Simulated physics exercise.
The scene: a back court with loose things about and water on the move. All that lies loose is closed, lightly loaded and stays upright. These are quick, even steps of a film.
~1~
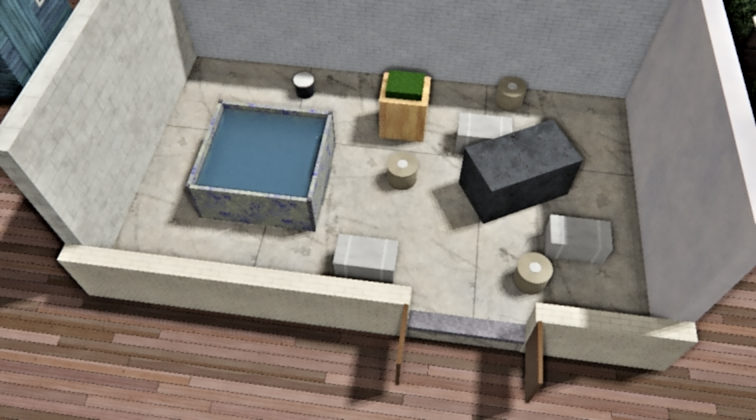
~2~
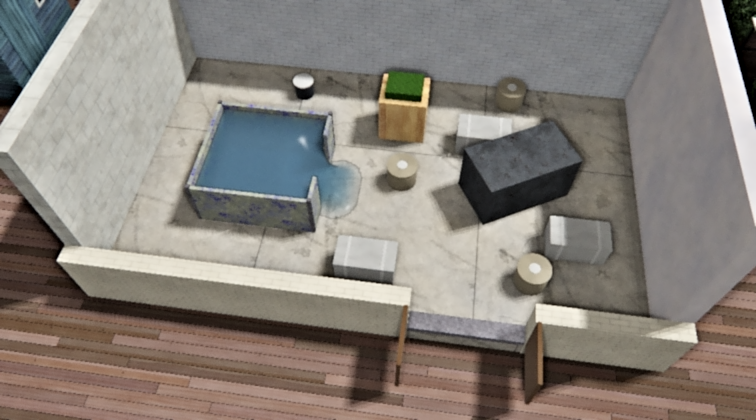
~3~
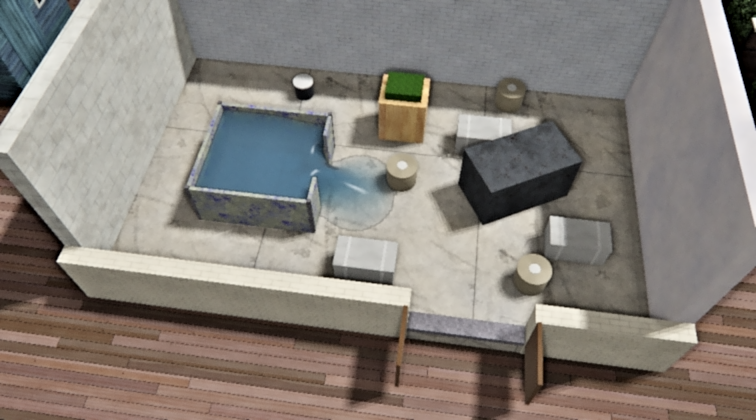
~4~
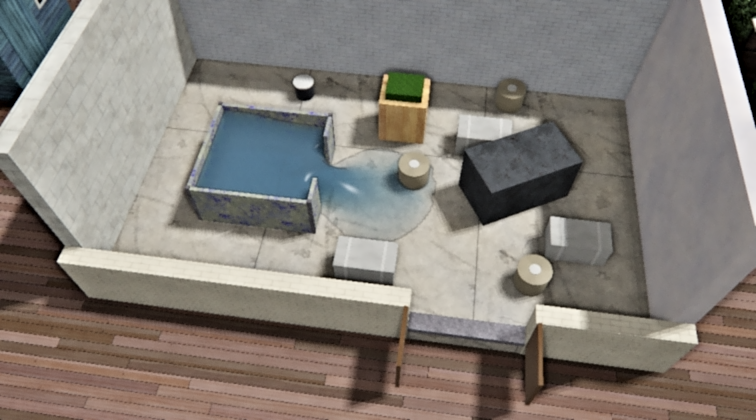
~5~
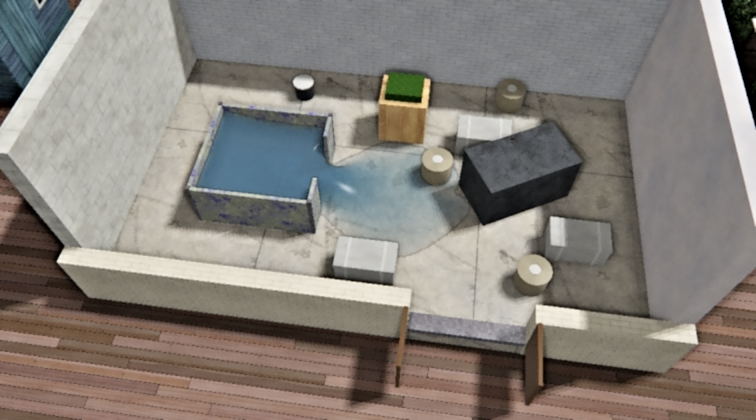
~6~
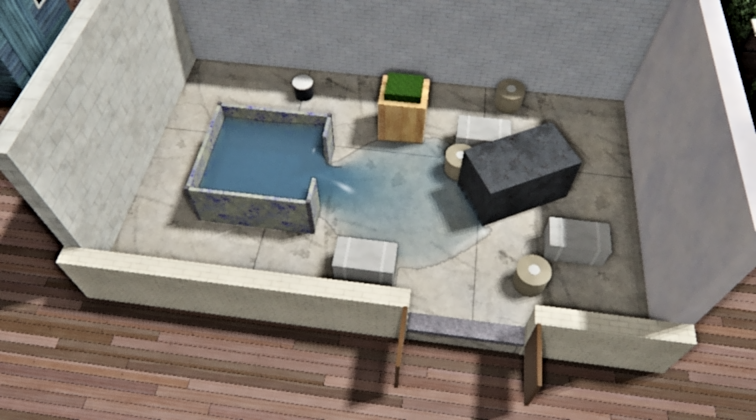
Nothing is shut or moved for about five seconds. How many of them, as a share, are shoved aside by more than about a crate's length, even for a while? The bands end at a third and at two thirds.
That comes to from one to two thirds.
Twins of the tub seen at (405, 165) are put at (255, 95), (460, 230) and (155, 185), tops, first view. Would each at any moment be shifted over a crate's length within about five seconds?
In turn: No, swept aside, no.
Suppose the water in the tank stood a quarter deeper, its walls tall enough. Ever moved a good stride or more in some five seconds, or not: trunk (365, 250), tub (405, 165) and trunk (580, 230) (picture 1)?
As listed: Short of that, swept aside, under that.
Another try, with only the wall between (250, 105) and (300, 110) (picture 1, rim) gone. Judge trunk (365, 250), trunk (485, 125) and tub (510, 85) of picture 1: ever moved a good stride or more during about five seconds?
One after the other: Under that, never so far, pushed that far.
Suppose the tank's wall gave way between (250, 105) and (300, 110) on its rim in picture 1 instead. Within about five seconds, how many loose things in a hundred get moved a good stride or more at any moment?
Near 30 in a hundred.
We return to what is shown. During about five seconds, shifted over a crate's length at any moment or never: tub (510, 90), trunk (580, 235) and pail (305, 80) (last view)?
As listed: Under that, short of that, not that far.
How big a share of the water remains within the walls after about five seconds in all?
Roughly 92 per cent.
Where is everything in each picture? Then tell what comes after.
In the first frame, a tub at (403, 164), on the bottom; a tub at (535, 268), on the bottom; 0 of 7 have shifted.
In the second frame, a tub at (402, 165), on the bottom; a tub at (535, 269) rests on the ground; 0 of 7 have shifted.
In the third frame, a tub at (402, 166) rests on the ground; a tub at (535, 269) rests on the ground; 0 of 7 have shifted.
In the fourth frame, a tub at (414, 164) rests on the ground, close to its start; a tub at (535, 270), on the bottom; 1 of 7 have shifted.
In the fifth frame, a tub at (438, 160), on the bottom, a stride from its start; a tub at (535, 270), on the bottom; 1 of 7 have shifted.
In the sixth frame, a tub at (461, 156) rests on the ground, a stride from its start; a tub at (534, 270), on the bottom; 1 of 7 have shifted.
A moment on, 1 of 7 are well off their spots; 1 afloat.
Next, 3 of 7 are well off their spots; 2 afloat.
Later, 3 of 7 are well off their spots; 2 afloat.
In the end, 3 of 7 are well off their spots, and 3 have been at some point; 3 afloat.
